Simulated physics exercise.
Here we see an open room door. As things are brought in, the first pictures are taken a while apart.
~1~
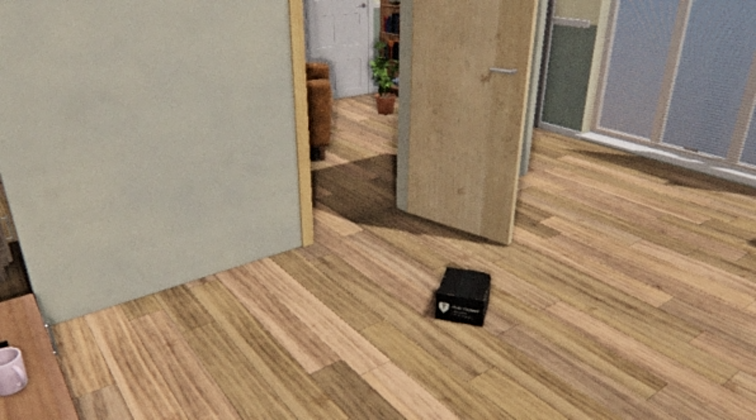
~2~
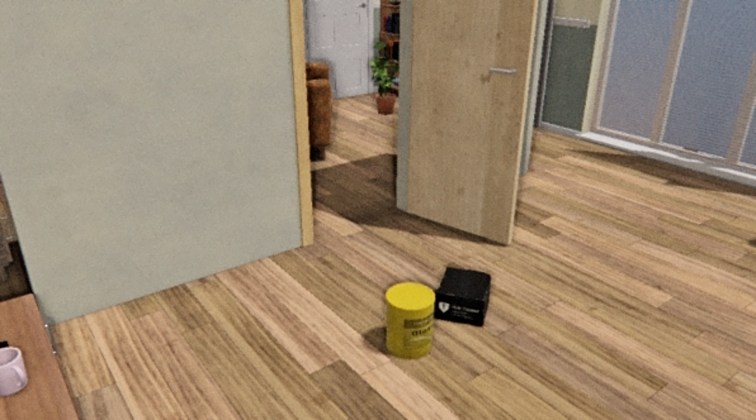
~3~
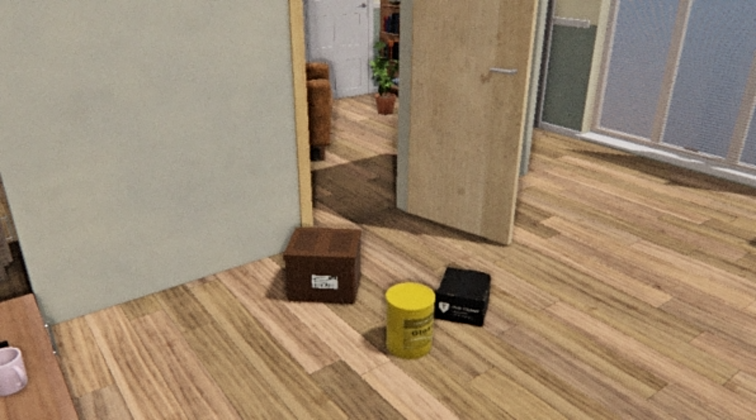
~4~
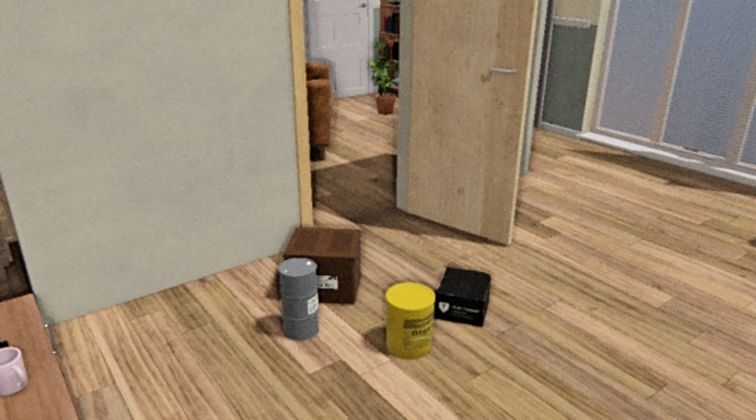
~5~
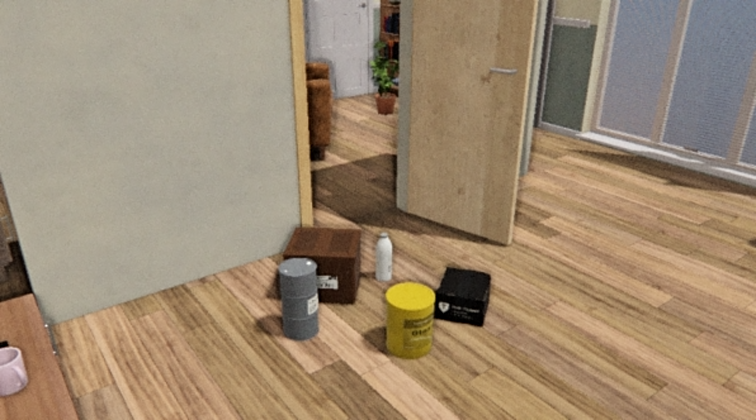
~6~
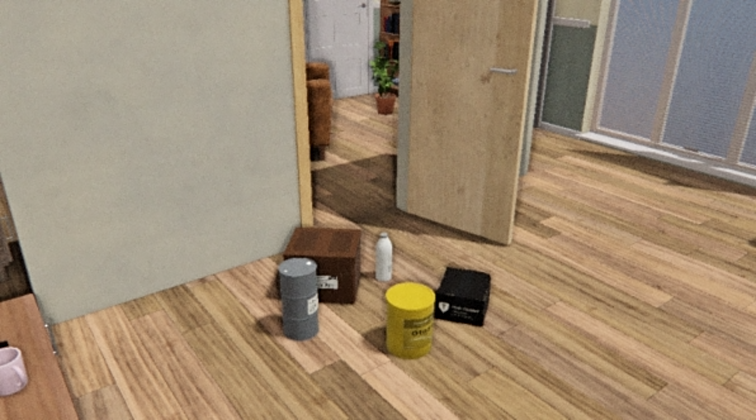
A door stands open and still as a pail, box, canister and bottle join a black parcel.
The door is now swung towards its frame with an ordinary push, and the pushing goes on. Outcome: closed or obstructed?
Sure enough, the door completes its swing here.
Then, 0.80 s after the last picture, door 87° open.
Then, 1.40 s after the last picture, door 61° open.
Then, 1.90 s after the last picture, door 38° open.
Then, 2.40 s after the last picture, door 14° open.
At rest, door 0° open; all 5 in place. Seen from the same camera at the end, white bottle near (384, 257).
